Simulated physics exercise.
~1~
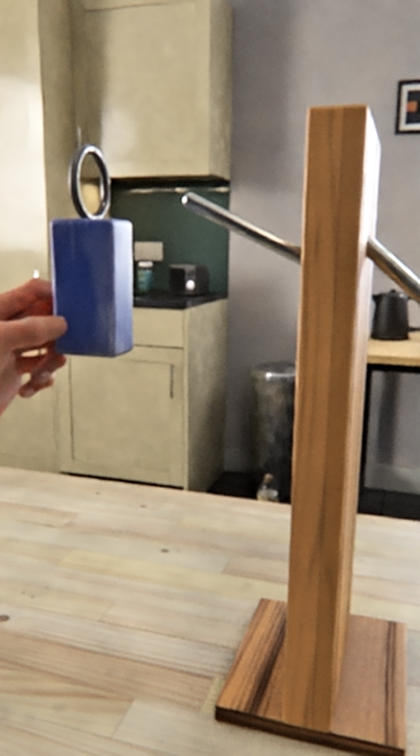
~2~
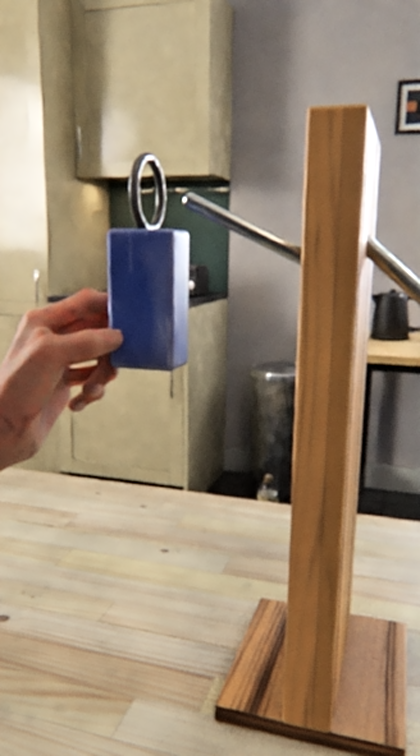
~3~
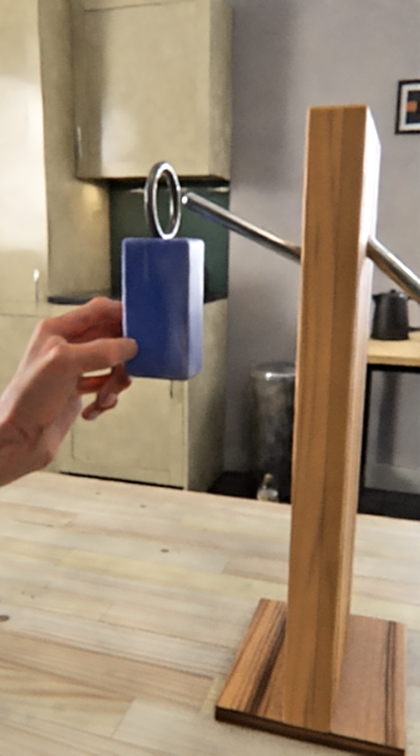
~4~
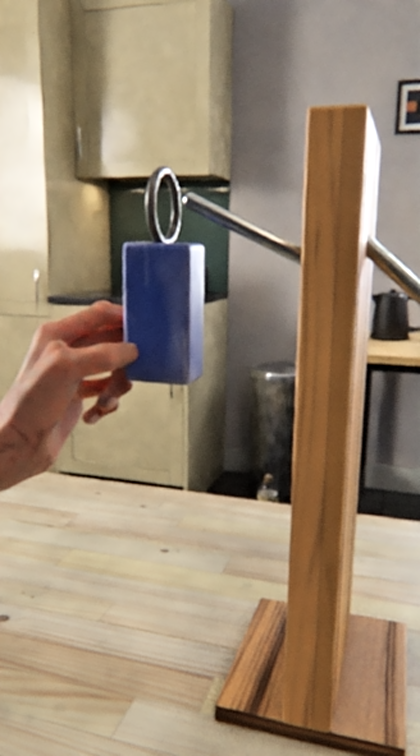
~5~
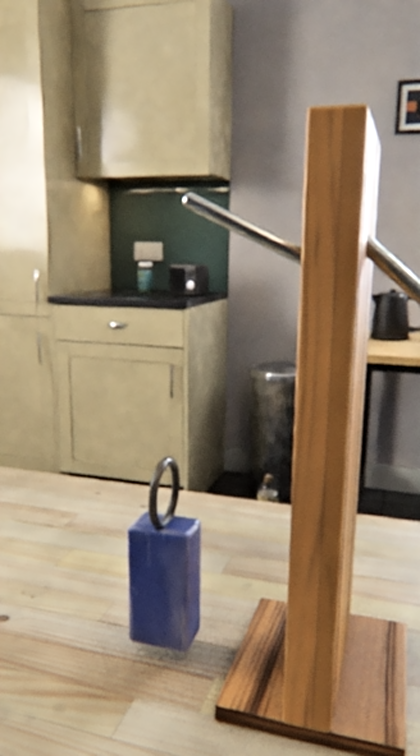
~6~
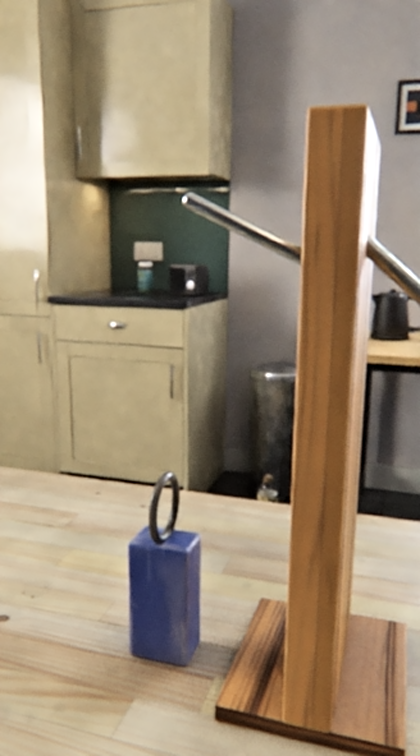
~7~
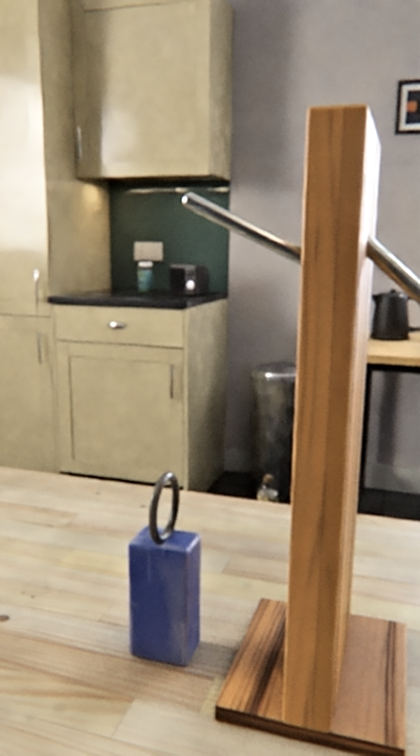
A blue block with a metal ring on top was carried right by a hand toward the tip of a wooden stand's metal peg, but once released it dropped straight down and ended up standing upright on the table beside the stand.
